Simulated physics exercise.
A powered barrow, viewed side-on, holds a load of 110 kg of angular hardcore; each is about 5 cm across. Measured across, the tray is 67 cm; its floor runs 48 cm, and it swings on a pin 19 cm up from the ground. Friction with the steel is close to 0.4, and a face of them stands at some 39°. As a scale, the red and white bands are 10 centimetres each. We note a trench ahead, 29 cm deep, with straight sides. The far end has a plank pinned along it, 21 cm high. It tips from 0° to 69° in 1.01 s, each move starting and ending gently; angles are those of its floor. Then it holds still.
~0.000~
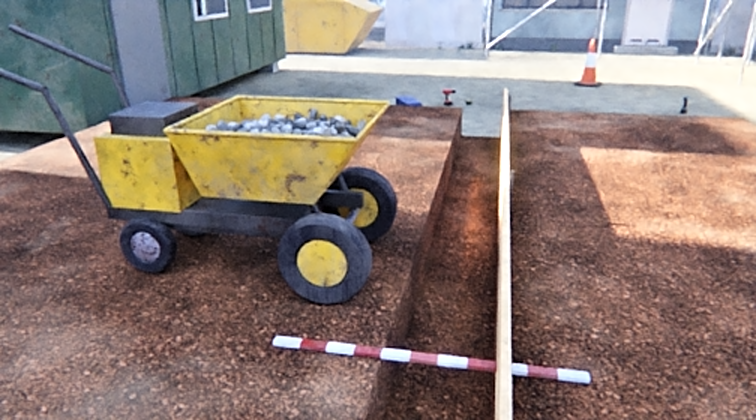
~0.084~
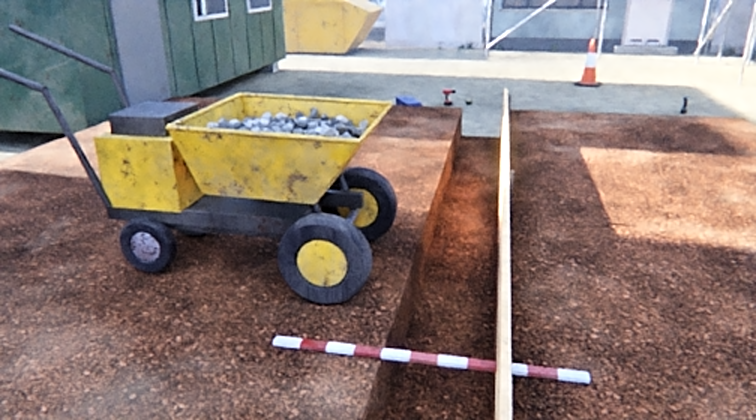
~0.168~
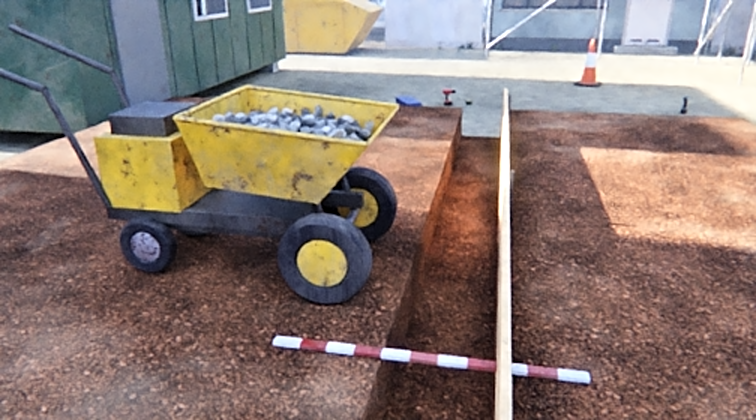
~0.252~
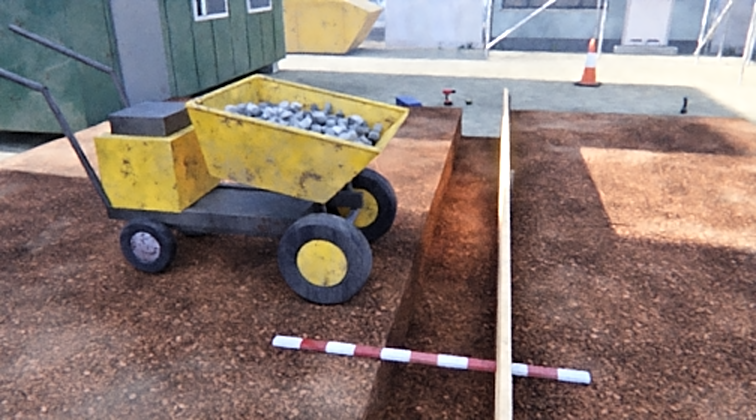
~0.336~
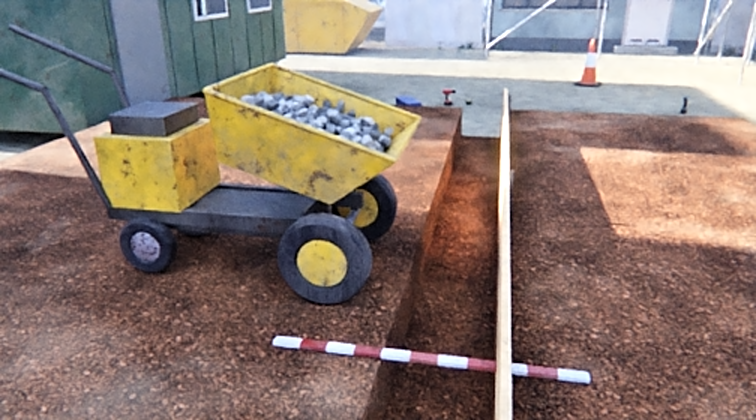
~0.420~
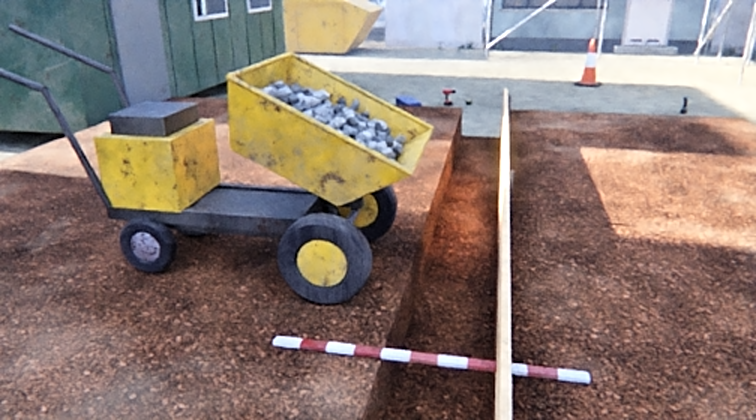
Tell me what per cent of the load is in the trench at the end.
Some 59 per cent.
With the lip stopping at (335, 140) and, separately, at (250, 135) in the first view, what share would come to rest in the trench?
Roughly 65 in a hundred, then 45 in a hundred.
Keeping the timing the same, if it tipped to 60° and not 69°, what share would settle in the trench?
It would be near 25 per cent.
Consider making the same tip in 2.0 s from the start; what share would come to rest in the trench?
Around 60 per cent would end in the trench.
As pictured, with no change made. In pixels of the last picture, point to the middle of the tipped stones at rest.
Resting centre: About (471, 323).
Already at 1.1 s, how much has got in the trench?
Around 15 per cent of it, at that instant.
After 0.8 s the floor is at 58°; 100 % in the tray; the foremost stones are at (448, 206).
After 1.1 s the floor is at 69°; 83 % in the tray, 15 % in the trench, 3 % past the trench; the foremost stones are at (525, 259).
After 1.5 s the floor is at 69°; 55 % in the tray, 37 % in the trench, 7 % past the trench; the foremost stones are at (621, 305).
After 3.4 s the floor is at 69°; 34 % in the tray, 59 % in the trench, 8 % past the trench; the foremost stones are at (652, 299).
